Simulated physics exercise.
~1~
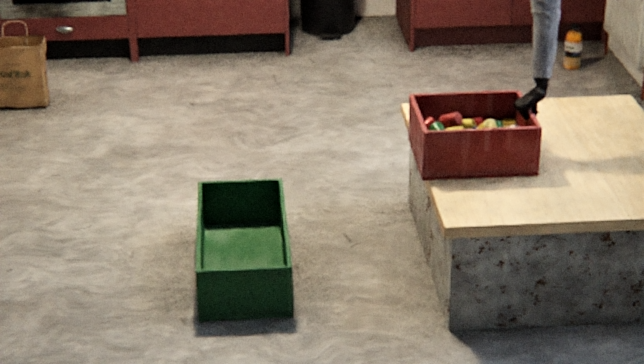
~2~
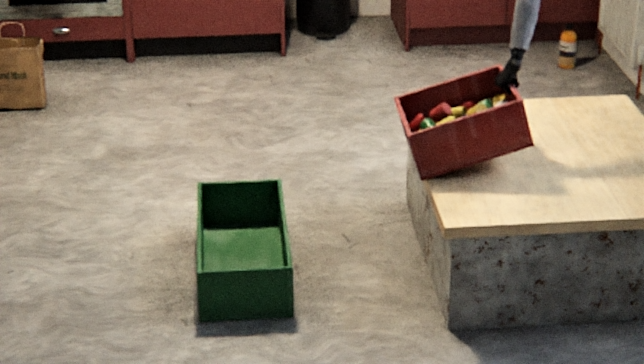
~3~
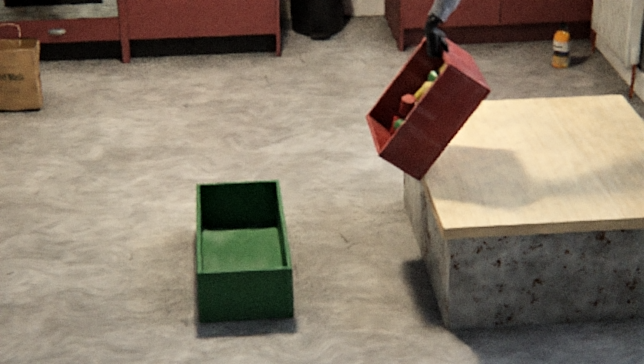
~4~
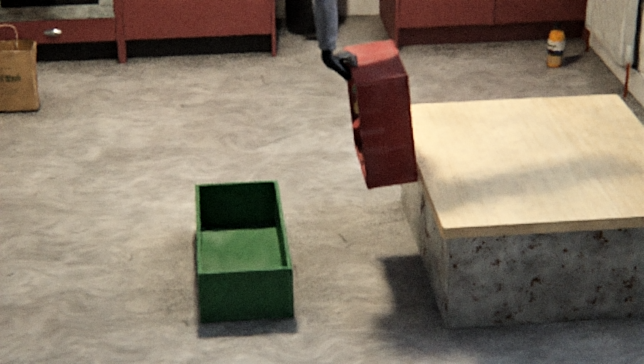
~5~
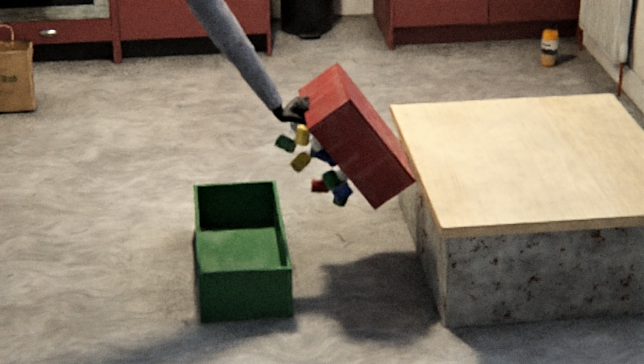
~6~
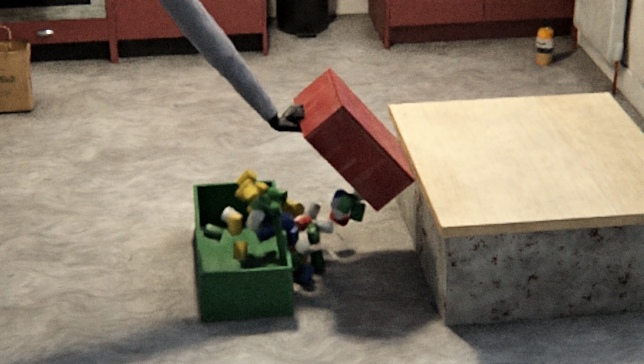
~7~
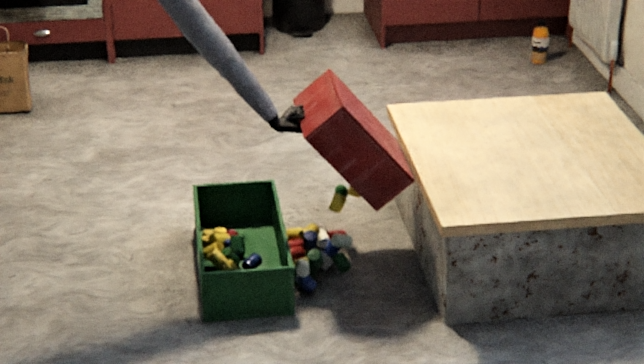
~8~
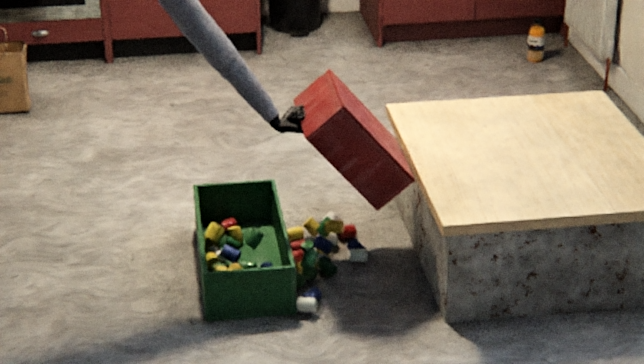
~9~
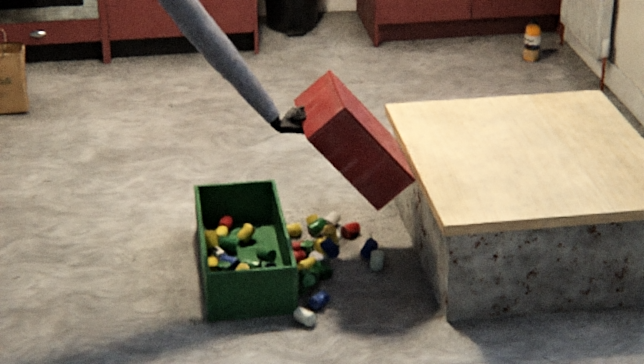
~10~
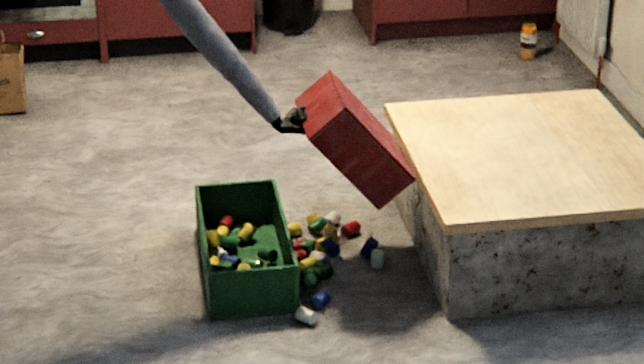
A gloved hand tipped a red box of small colourful pieces off the edge of a raised bench, and they tumbled toward a green box below, some landing inside while many scattered on the floor between it and the bench.
